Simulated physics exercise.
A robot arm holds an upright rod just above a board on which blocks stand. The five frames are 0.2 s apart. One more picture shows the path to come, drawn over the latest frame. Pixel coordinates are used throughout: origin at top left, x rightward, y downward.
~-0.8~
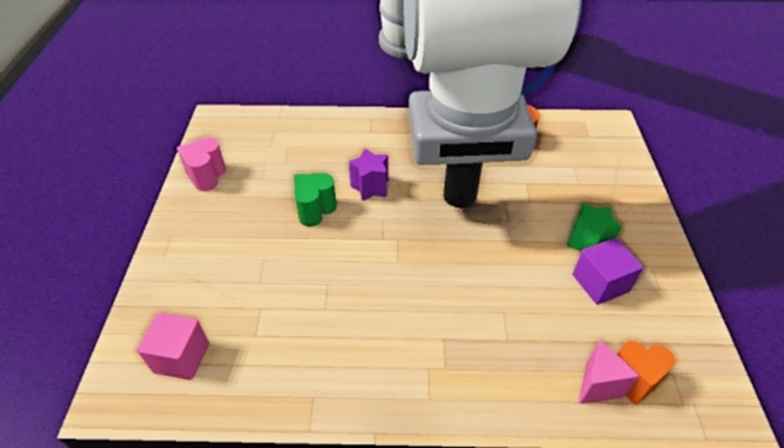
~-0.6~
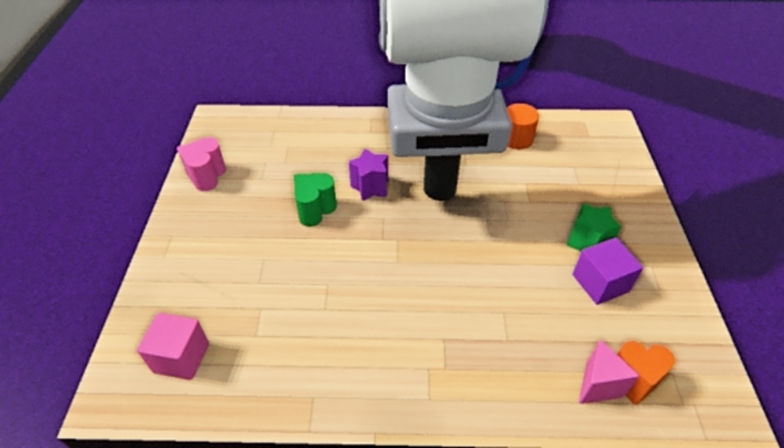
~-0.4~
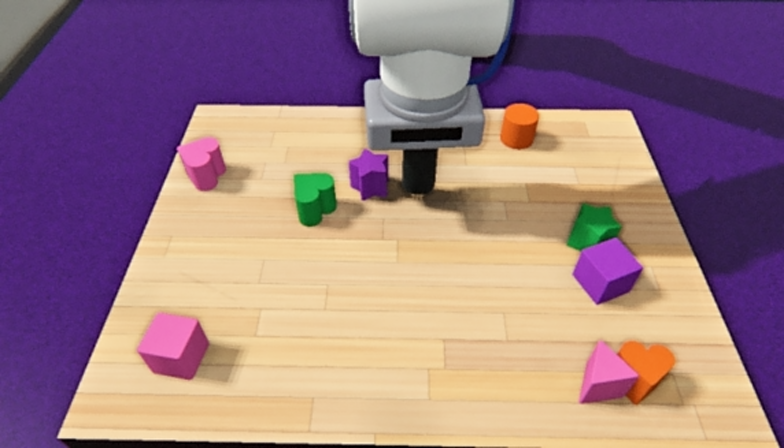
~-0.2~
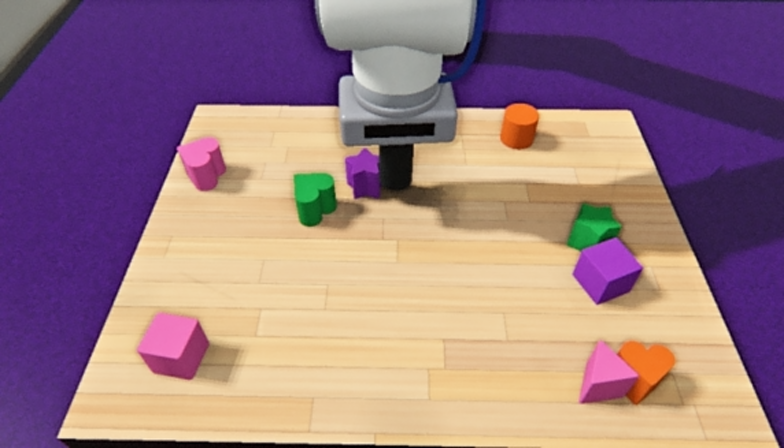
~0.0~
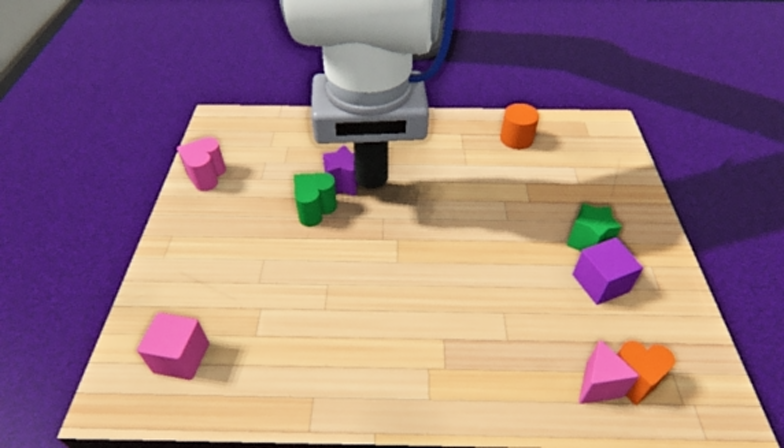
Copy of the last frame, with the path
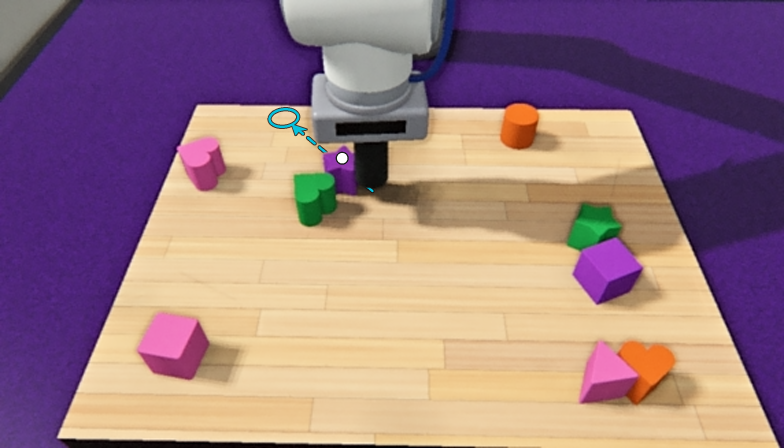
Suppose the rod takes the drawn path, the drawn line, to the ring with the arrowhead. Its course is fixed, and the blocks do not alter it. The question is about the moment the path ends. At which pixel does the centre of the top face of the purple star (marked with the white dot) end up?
Near (301, 142).
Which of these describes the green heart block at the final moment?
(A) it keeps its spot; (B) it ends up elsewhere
Letter A.
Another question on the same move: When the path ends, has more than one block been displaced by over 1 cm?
Going by the path, no.
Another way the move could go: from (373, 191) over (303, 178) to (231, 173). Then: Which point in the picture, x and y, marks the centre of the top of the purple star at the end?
The centre of its top face lies at (208, 133).
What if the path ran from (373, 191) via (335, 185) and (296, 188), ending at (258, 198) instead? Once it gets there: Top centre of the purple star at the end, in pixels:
Its top centre lands on (254, 150).
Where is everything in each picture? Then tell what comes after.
Rod's lower end at (460, 197); green heart block at (311, 185); purple star at (370, 162), in the first picture.
Rod at (440, 190); blocks still, in the second picture.
Rod at (419, 184); blocks still, in the third picture.
Rod at (396, 180); purple star at (365, 161), in the fourth picture.
Rod at (372, 177); green heart block at (311, 185); purple star at (342, 158), in the fifth picture.
Drawn move, straight from (373, 191) to (284, 118); the dot is on the purple star.
On the path given first. One third of the way, rod at (339, 151); purple star at (308, 145), turned 40° anticlockwise.
Two thirds of the way, rod at (309, 126); purple star at (301, 142), turned 75° anticlockwise.
At the end, rod at (281, 104); green heart block still; purple star at (301, 142), turned 75° anticlockwise.
